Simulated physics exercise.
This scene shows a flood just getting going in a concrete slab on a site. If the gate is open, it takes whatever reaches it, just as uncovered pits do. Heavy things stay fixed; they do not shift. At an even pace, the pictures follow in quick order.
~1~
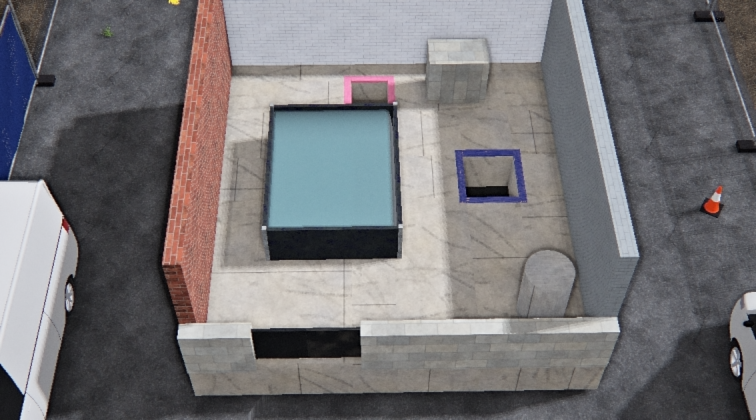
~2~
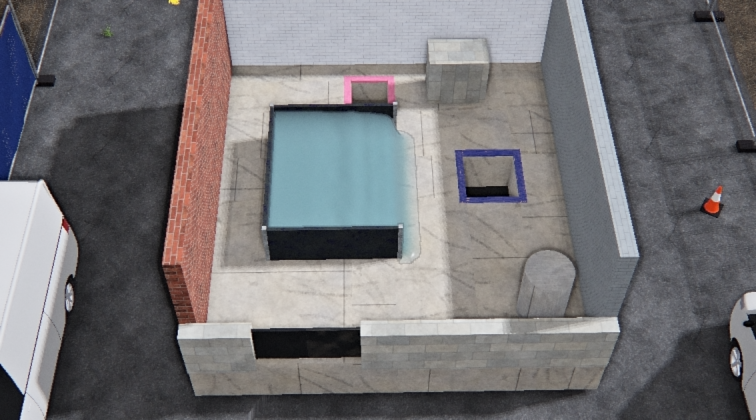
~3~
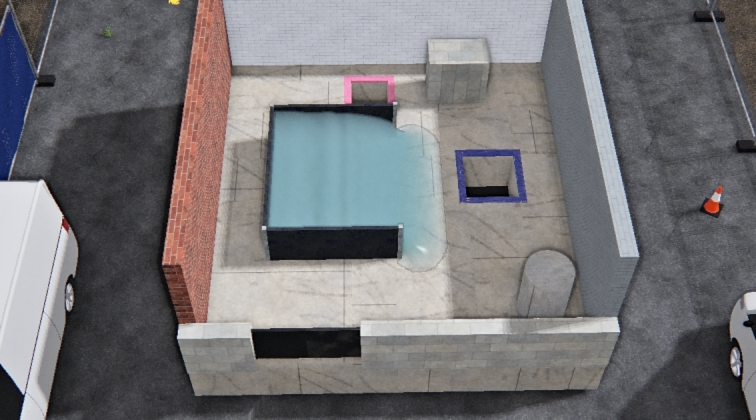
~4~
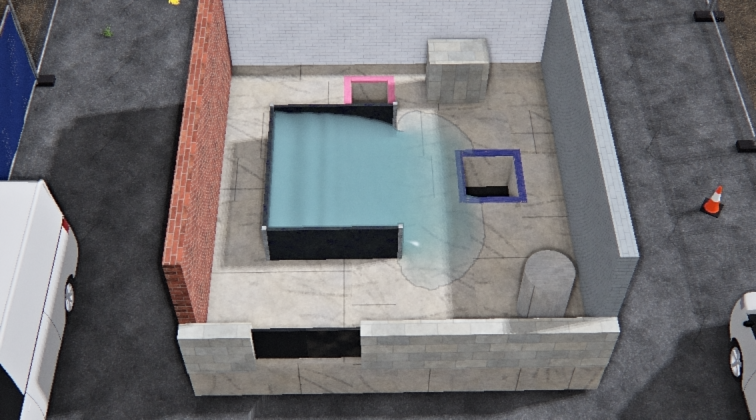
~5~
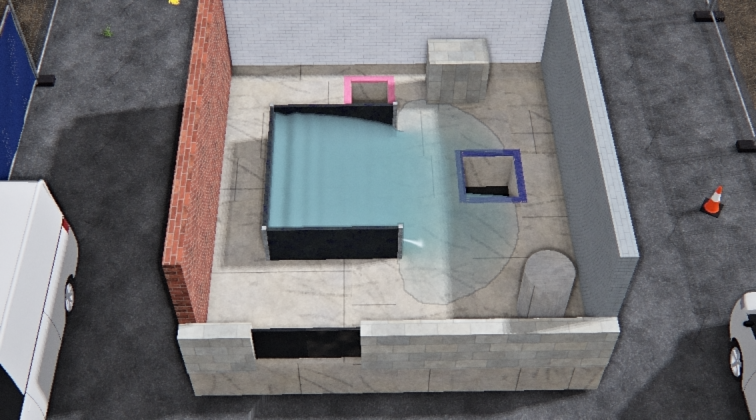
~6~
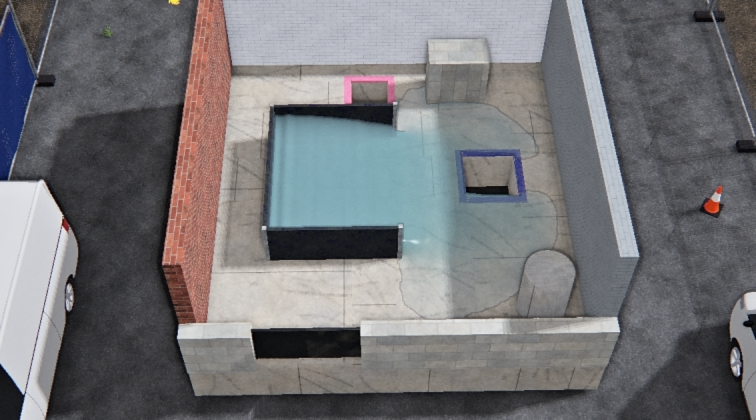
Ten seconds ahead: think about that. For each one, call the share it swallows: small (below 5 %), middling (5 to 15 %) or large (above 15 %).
Calls: Gate - small; blue pit - large; pink pit - middling.
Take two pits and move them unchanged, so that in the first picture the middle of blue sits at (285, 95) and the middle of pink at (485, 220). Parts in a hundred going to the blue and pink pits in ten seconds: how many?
Blue: 14 %; pink: 45 %.
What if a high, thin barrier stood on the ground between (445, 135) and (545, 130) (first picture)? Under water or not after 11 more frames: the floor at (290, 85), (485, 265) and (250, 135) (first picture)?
As the points were listed, they come out free from flooding, taken by the flood, and finally free from flooding.
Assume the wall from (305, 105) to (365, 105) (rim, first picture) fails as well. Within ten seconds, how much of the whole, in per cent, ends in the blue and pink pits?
The blue pit takes 4 per cent and the pink pit 40 per cent.
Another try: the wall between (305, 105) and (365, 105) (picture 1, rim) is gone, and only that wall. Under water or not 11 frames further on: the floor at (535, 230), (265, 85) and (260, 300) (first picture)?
Unsoaked, then soaked, then unsoaked.
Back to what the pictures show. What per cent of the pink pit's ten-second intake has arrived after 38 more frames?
Close to 55 %.
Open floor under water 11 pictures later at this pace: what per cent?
That should be about 45 %.
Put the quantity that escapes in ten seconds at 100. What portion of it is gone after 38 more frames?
Near 80 in a hundred.
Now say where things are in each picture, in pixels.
The tank at (333, 167) is whole and still, in the first frame.
Water pours out at (395, 185) and has run to (402, 261), in the second frame.
Water pours out at (395, 186) and has run to (418, 267), in the third frame.
Water pours out at (395, 187) and has run to (431, 284), in the fourth frame.
Water pours out at (395, 187) and has run to (468, 290), in the fifth frame.
Water pours out at (395, 187) and has run to (551, 237), in the sixth frame.
A moment on, water covers 40 % of the floor; the gate 0 %, the blue pit 12 %, the pink pit 0 %.
Next, water covers 45 % of the floor; the gate 0 %, the blue pit 22 %, the pink pit 0 %.
Then, water covers 60 % of the floor; the gate 0 %, the blue pit 32 %, the pink pit 0 %.
Later, water covers 95 % of the floor; the gate 0 %, the blue pit 43 %, the pink pit 4 %.
In the end, water covers 100 % of the floor; the gate 0 %, the blue pit 50 %, the pink pit 7 %.
